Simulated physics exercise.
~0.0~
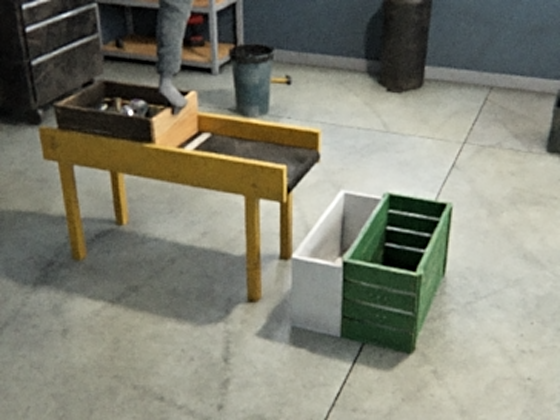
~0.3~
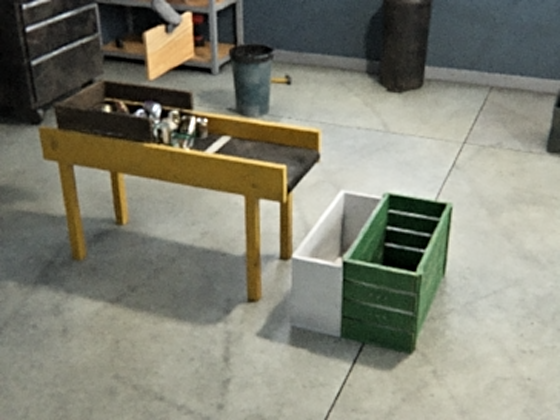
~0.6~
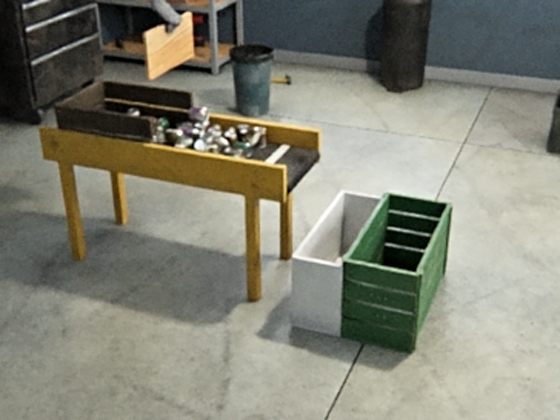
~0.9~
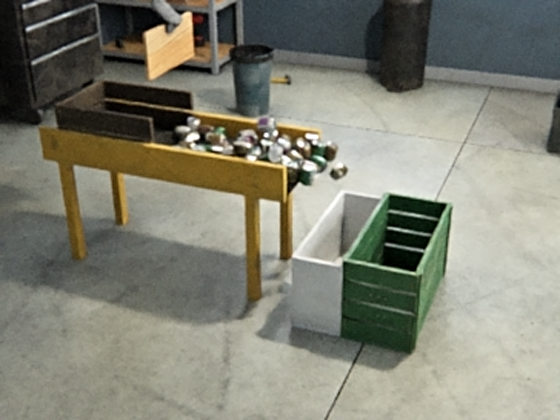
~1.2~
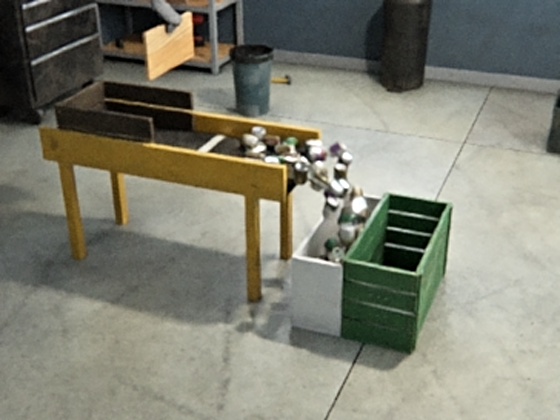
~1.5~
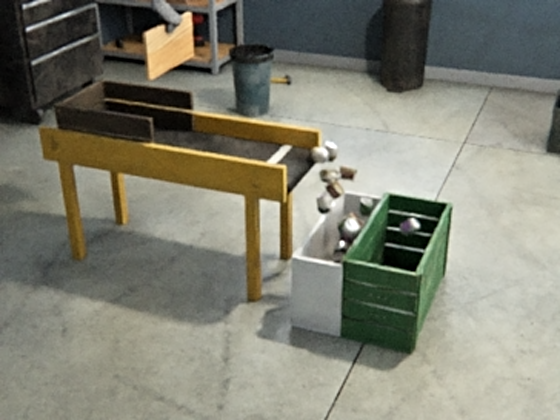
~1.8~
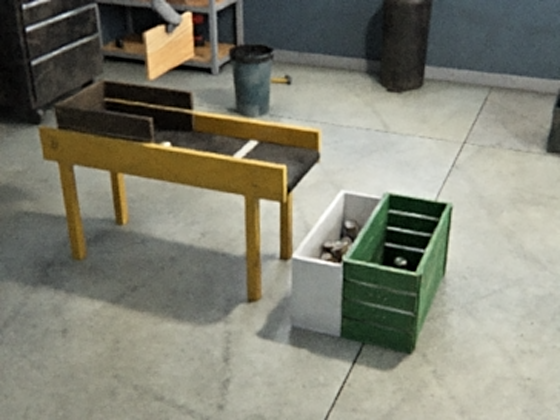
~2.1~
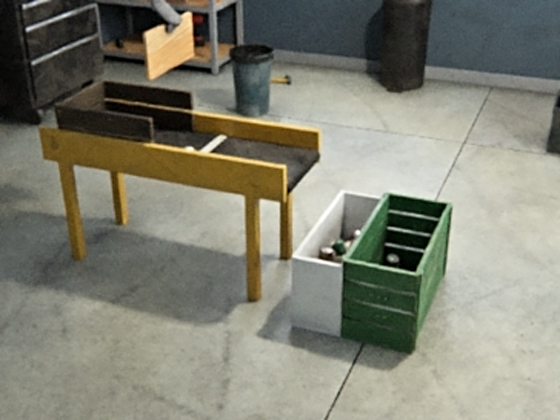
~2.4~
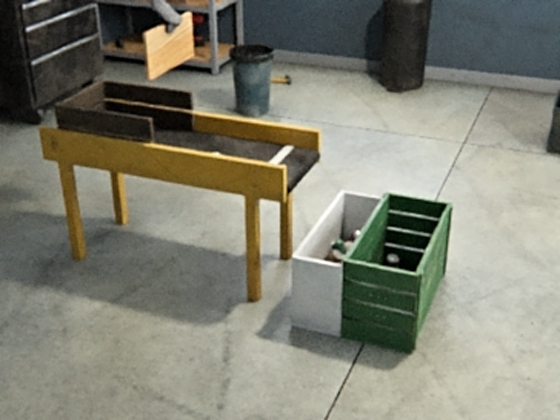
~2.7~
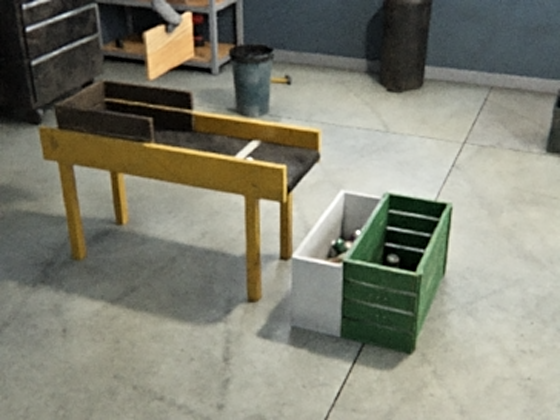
A gripping arm lifted a wooden gate from a yellow-sided belt table, and a heap of little cans rode right and tumbled off the end, most dropping into the white box and just a couple landing in the green one beyond.
